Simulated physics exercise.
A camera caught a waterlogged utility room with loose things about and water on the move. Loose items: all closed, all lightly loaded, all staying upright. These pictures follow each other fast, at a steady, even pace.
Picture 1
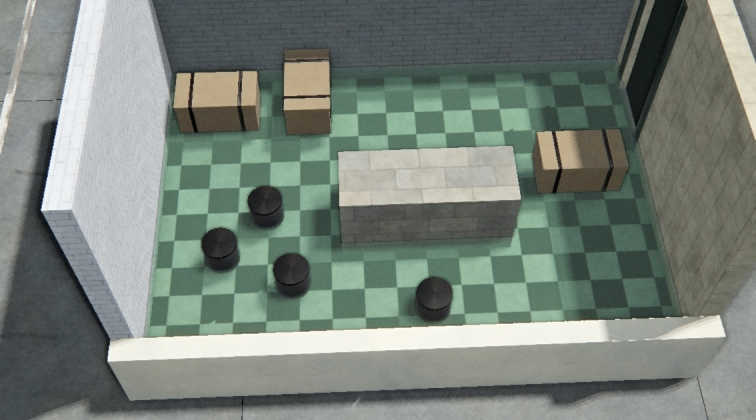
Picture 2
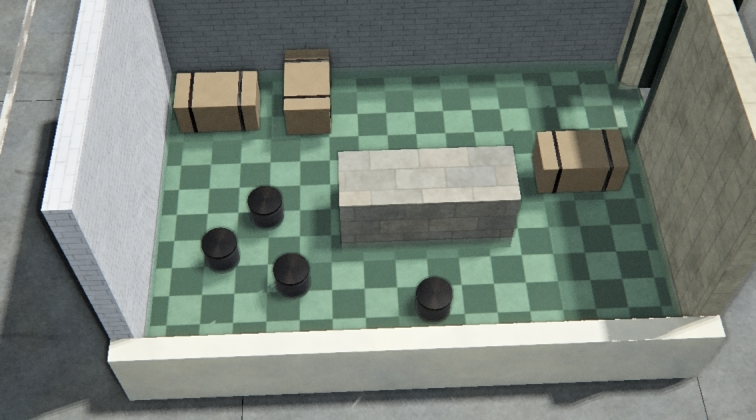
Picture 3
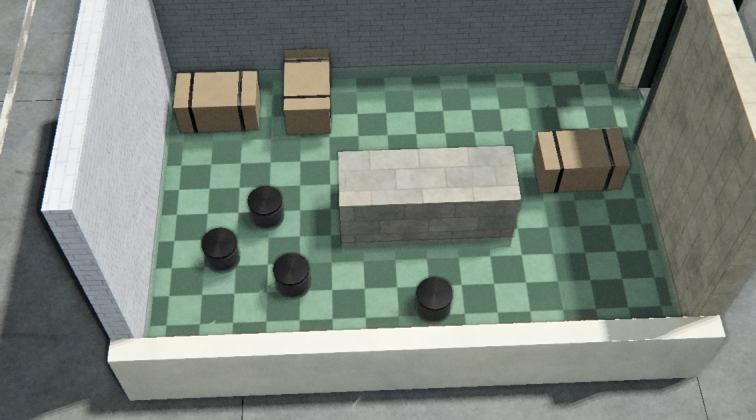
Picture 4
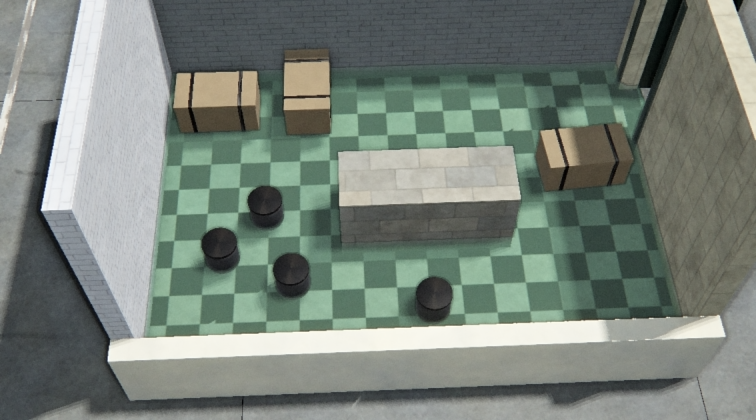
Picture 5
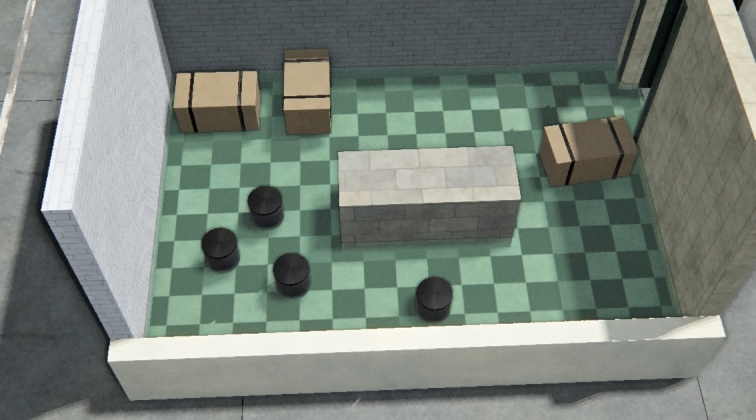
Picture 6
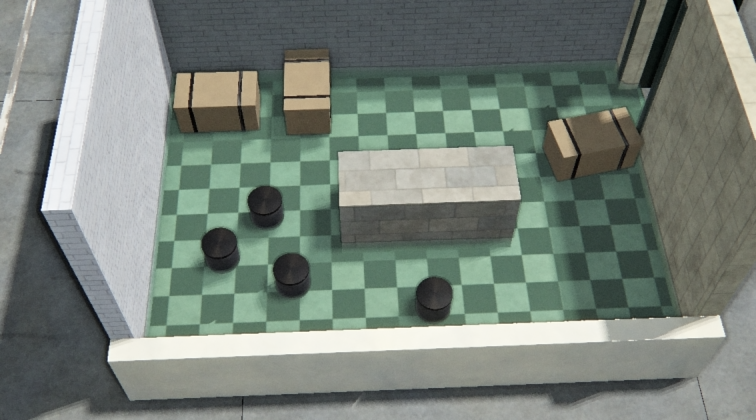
To begin with, three strapped brown boxes, four round black containers and a long stone block sit still in a walled room with a green checkered floor. Then the box on the right shifts slightly, edging rightward and toward the back wall while turning a little, as everything else stays in place.
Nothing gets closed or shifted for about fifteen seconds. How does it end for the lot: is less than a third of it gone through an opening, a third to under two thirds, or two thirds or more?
It is going to be less than one third.
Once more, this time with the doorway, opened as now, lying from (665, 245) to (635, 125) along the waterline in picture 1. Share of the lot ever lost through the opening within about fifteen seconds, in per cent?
Something like 30 percent.
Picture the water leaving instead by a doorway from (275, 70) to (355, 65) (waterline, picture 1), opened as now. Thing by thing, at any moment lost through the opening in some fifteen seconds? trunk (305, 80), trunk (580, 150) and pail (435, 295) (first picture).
The first makes it out, the second doesn't get out, the last doesn't get out.
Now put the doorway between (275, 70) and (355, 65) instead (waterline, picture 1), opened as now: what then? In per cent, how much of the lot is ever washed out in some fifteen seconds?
Result: 40 per cent.
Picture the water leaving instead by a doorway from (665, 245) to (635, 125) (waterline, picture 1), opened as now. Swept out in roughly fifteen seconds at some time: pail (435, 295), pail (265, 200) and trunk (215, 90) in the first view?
Each object, in the order asked: Flushed / not flushed / not flushed.
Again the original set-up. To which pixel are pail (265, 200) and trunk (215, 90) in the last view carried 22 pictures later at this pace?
I'd say close to (290, 176) and close to (245, 83).
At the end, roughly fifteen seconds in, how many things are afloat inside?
That adds up to 7.
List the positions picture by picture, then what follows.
The first frame shows a trunk at (582, 149) floats; a pail at (435, 293) floats; 0 of 7 have shifted.
The second frame shows a trunk at (582, 149), afloat; a pail at (435, 293) floats; 0 of 7 have shifted.
The third frame shows a trunk at (583, 149), afloat; a pail at (435, 293), afloat; 0 of 7 have shifted.
The fourth frame shows a trunk at (587, 145) floats, close to its start; a pail at (435, 293) floats; 1 of 7 have shifted.
The fifth frame shows a trunk at (591, 139), afloat, close to its start; a pail at (435, 293), afloat; 1 of 7 have shifted.
The sixth frame shows a trunk at (595, 132), afloat, close to its start; a pail at (435, 293), afloat; 1 of 7 have shifted.
A moment on, 0 of 7 are out; 7 afloat.
Next, 0 of 7 are out; 7 afloat.
Later, 0 of 7 are out; 7 afloat.
In the end, 0 of 7 are out; 7 afloat.
